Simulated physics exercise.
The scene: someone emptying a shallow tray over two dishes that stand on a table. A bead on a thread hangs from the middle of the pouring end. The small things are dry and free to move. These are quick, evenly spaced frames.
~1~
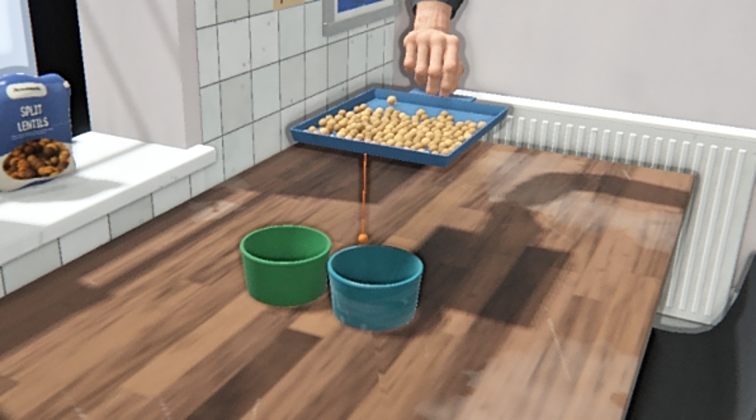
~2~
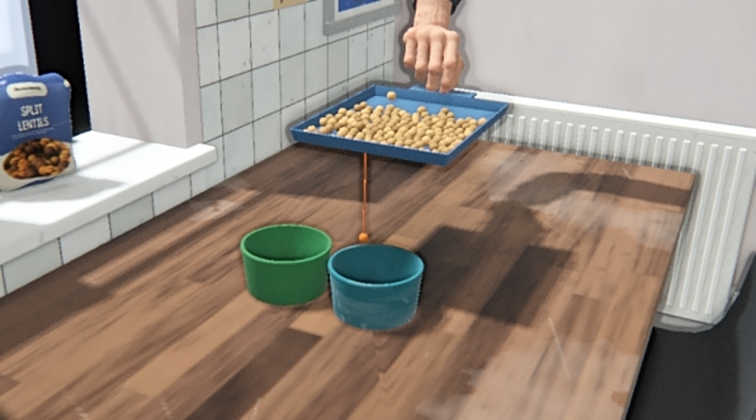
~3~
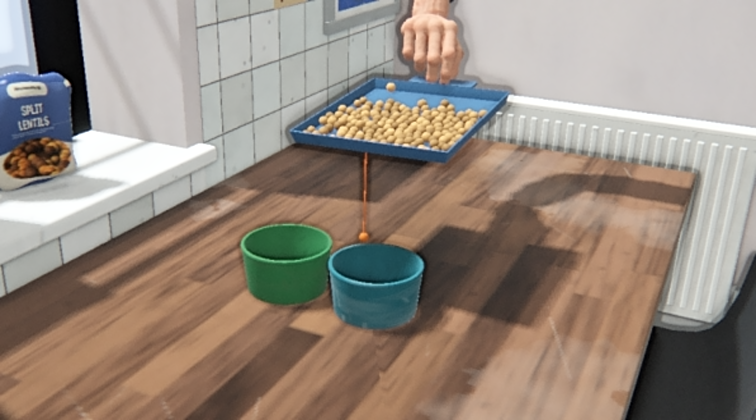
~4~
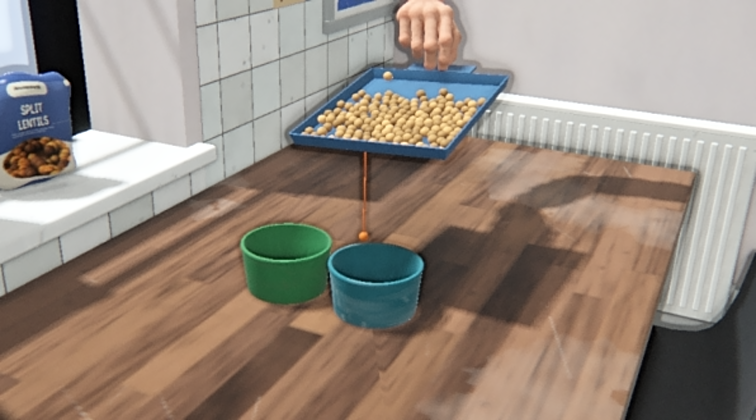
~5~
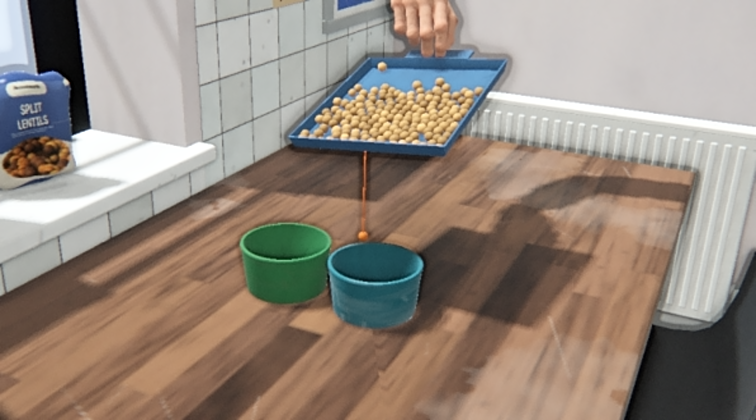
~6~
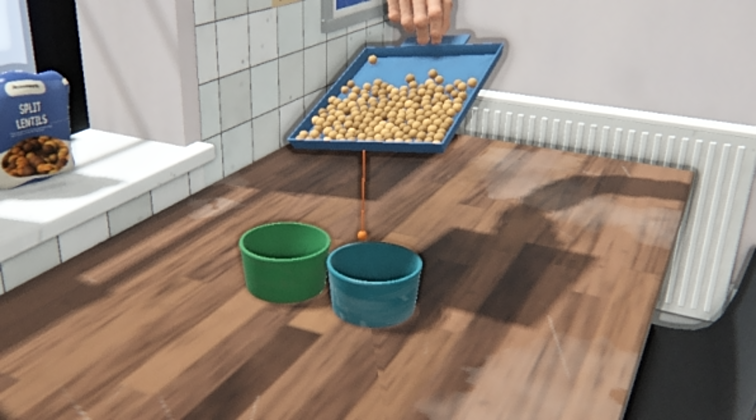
Blue tray of round beads tilting gradually as a hand raises its far end, beads shifting, above green and teal dishes.
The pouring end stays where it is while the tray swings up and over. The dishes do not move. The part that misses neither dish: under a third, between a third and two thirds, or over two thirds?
In the dishes lies more than two thirds of it.
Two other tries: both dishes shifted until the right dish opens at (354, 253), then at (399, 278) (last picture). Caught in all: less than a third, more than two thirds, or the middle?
First above two thirds, then in the middle band.
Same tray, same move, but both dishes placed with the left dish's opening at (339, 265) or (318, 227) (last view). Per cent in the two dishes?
About 20 and 20 per cent.
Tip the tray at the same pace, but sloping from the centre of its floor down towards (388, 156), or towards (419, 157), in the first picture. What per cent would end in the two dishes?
Roughly 50 per cent, and 30 per cent.
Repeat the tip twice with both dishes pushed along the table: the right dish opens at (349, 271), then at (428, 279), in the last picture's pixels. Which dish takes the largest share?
In turn: The left one; the left-hand dish.
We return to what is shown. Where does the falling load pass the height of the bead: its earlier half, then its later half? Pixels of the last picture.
First near (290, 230), later near (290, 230).
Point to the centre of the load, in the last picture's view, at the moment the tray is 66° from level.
Roughly at (330, 135).
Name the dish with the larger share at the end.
The winner is left.
Soon, tray tipped steeply; most on the tray; a small part in the left dish; a stray few outside both; about a quarter in the air.
A while on, tray tipped past a quarter turn; a stray few on the tray; a small part in the right dish; most in the left dish; a small part outside both; a stray few in the air.
Towards the end, tray tipped past a quarter turn; a small part in the right dish; most in the left dish; a small part outside both.
Finally, tray tipped past a quarter turn; a small part in the right dish; most in the left dish; a small part outside both.
